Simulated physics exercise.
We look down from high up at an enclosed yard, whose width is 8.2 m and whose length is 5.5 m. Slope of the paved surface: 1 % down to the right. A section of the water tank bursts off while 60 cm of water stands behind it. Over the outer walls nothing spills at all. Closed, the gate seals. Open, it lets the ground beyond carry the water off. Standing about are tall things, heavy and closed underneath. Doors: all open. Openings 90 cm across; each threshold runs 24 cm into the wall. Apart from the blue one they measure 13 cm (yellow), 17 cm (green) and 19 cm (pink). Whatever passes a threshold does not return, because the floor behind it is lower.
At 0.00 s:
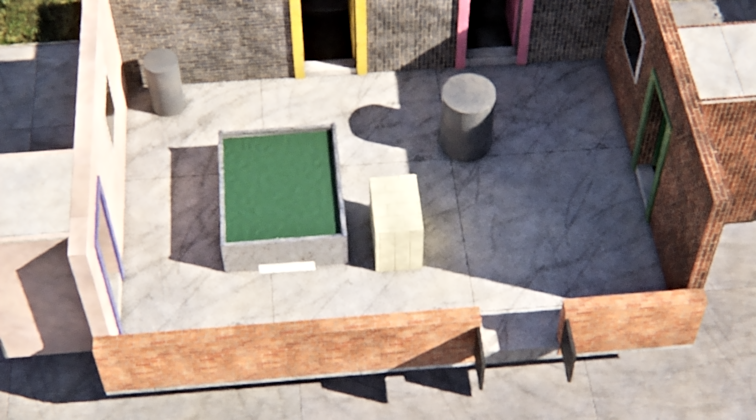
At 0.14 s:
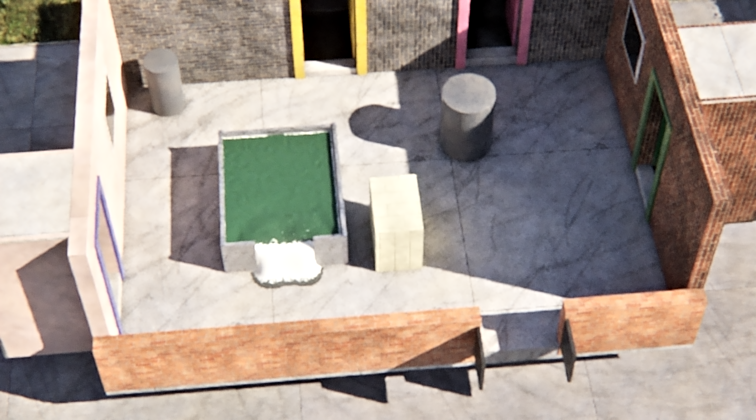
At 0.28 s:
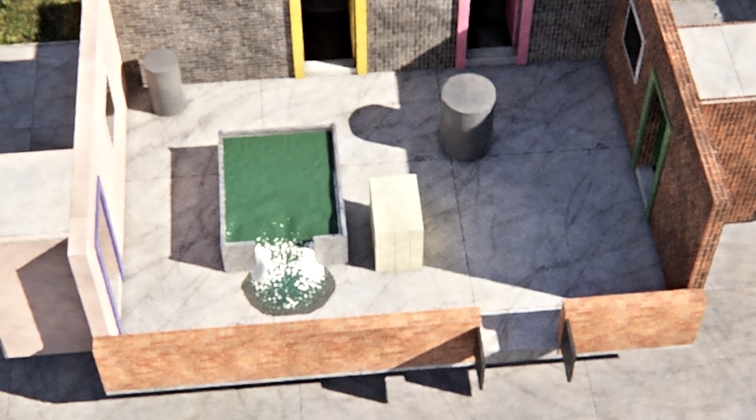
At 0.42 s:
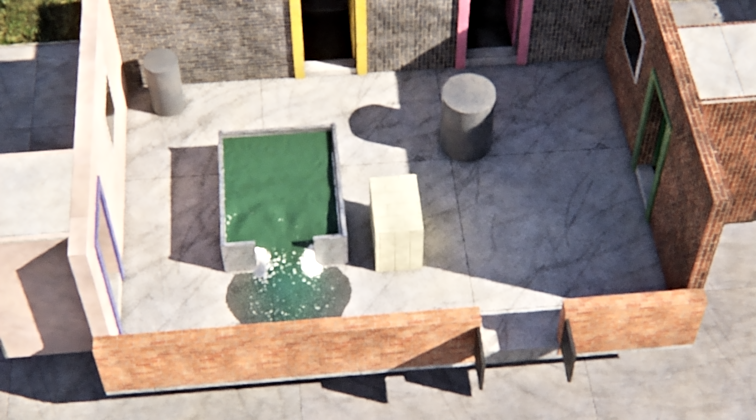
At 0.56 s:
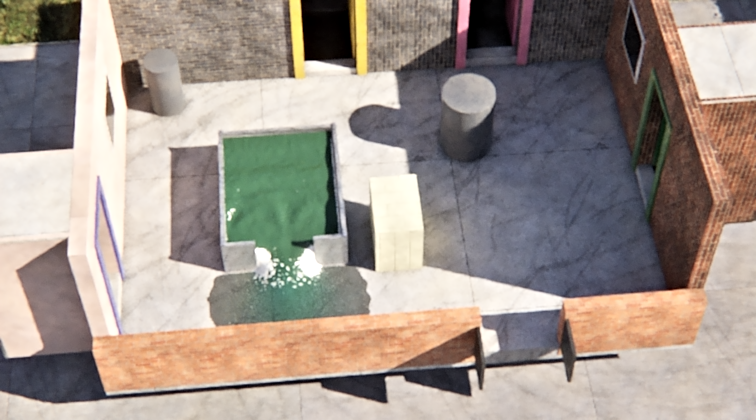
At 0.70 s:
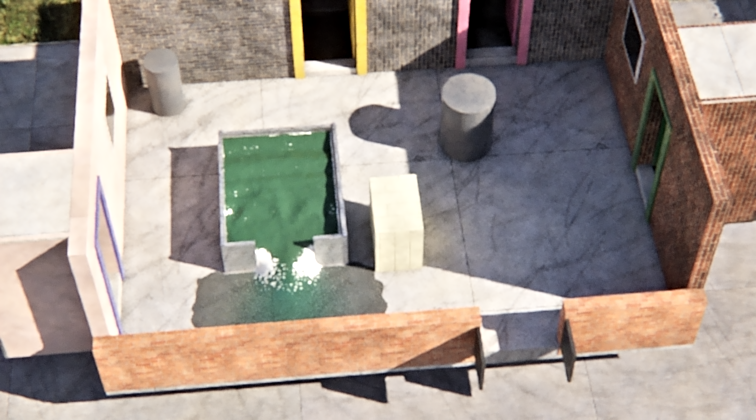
Green-looking water bursts through the front of a rectangular tank in a walled yard, foaming white at the gap, then spreads over the paving in a widening dark patch toward the low brick wall, while ripples cross the tank.
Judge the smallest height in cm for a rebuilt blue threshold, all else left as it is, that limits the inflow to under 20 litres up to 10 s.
Roughly 13.5 cm at the least.
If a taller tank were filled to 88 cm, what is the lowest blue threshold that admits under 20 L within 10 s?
The step would need to be some 22 cm high.
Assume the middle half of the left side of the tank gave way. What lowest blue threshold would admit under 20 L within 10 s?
Some 11.0 cm.
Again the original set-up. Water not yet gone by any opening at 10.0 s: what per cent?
Water still present: Approx. 98 %.
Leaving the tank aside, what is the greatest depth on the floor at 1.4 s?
I'd estimate roughly 36 cm.
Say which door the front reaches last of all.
That would be the pink door.
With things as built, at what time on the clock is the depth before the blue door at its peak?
It peaks around 2.6 s.
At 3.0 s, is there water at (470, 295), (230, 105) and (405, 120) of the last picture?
In order: Soaked, untouched, untouched.
After 1.4 s water covers 15 % of the floor, deepest (36 cm) near (294, 341); it has not reached the blue door.
After 3.0 s water covers 40 % of the floor, deepest (27 cm) near (133, 364); 18 cm at the blue door, 0 litres in over its 23 cm threshold.
After 10.0 s water covers 90 % of the floor, deepest (10 cm) near (453, 118); 6 cm at the blue door, 0 litres in over its 23 cm threshold.
At the blue door as built, the water arrived by 1.8 s and peaked near 19 cm at 2.6 s.
Run again over the same 10 s with other heights there, 35 litres in over 11.5 cm, 10 litres over 15.5 cm. The limit of 20 litres is kept from about 13.5 cm up.
